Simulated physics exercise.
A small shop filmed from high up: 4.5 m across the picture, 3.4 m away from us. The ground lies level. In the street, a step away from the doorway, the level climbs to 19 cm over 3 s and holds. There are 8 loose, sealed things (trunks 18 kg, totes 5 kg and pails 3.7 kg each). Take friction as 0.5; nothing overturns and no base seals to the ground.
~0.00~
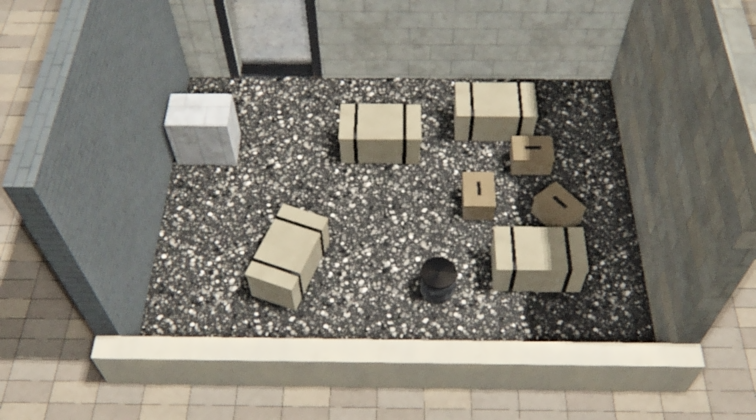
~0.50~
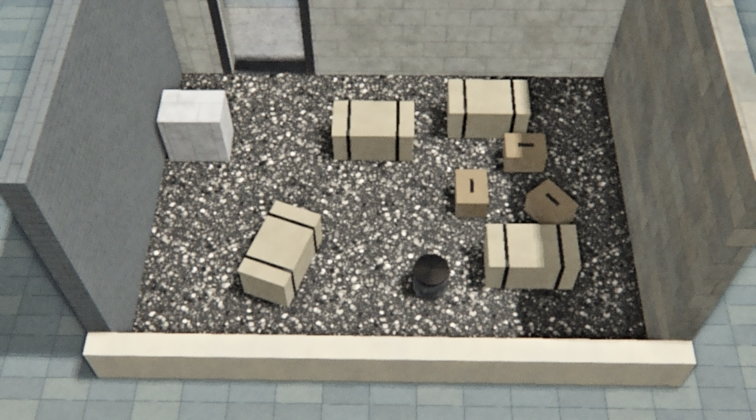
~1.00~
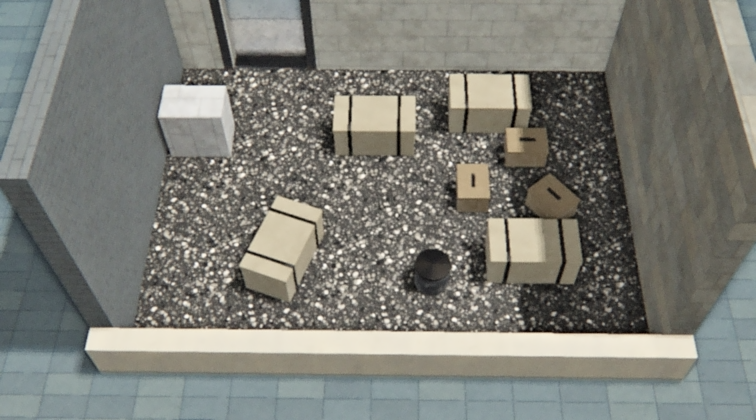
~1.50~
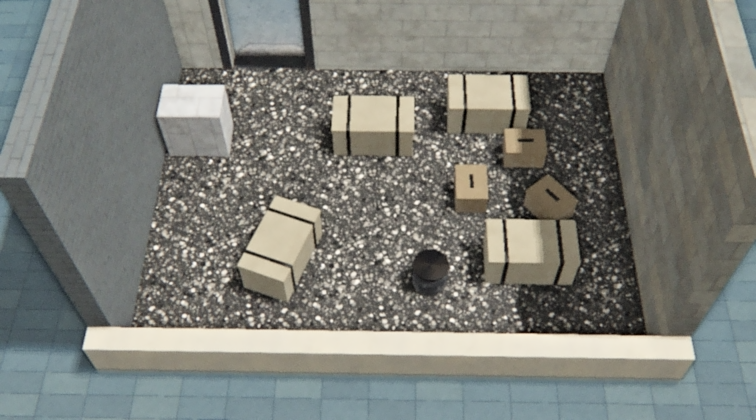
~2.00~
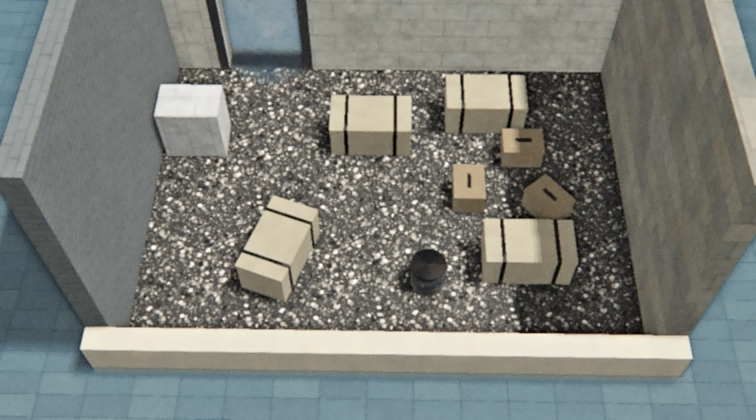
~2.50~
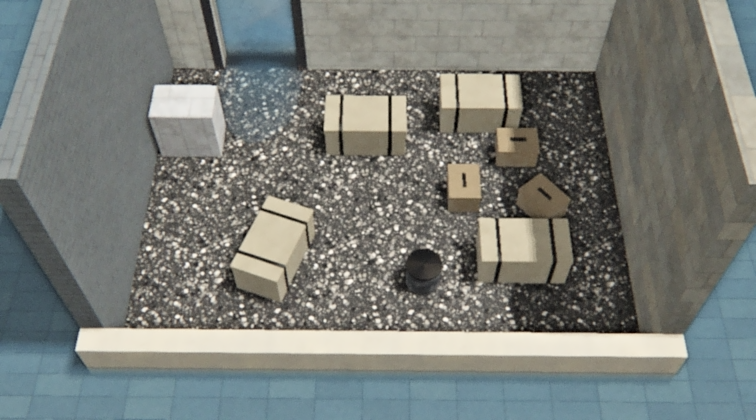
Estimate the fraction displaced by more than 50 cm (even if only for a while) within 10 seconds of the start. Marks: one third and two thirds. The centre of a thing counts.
It is less than a third.
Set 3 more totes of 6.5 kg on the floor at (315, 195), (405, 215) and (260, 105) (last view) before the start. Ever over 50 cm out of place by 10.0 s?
In that order: Past it, short of it, more.
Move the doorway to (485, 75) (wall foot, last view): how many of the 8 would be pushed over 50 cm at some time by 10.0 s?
In that case 7 of them.
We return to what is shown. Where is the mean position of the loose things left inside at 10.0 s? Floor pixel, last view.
Around (491, 196).
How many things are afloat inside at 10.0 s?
At that moment 2.
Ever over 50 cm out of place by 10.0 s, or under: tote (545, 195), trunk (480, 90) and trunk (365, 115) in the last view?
In turn: Short of it, under, short of it.
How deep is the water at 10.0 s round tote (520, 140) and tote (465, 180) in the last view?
About 1 and 2 cm.
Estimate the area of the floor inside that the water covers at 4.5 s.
Some 6.0 m2.
After 3.5 s 0 of 8 are over 50 cm from their spots; 0 afloat.
After 4.5 s 0 of 8 are over 50 cm from their spots; 0 afloat.
After 7.0 s 1 of 8 are over 50 cm from their spots; 1 afloat.
After 10.0 s 2 of 8 are over 50 cm from their spots, and 2 have been at some point; 2 afloat.
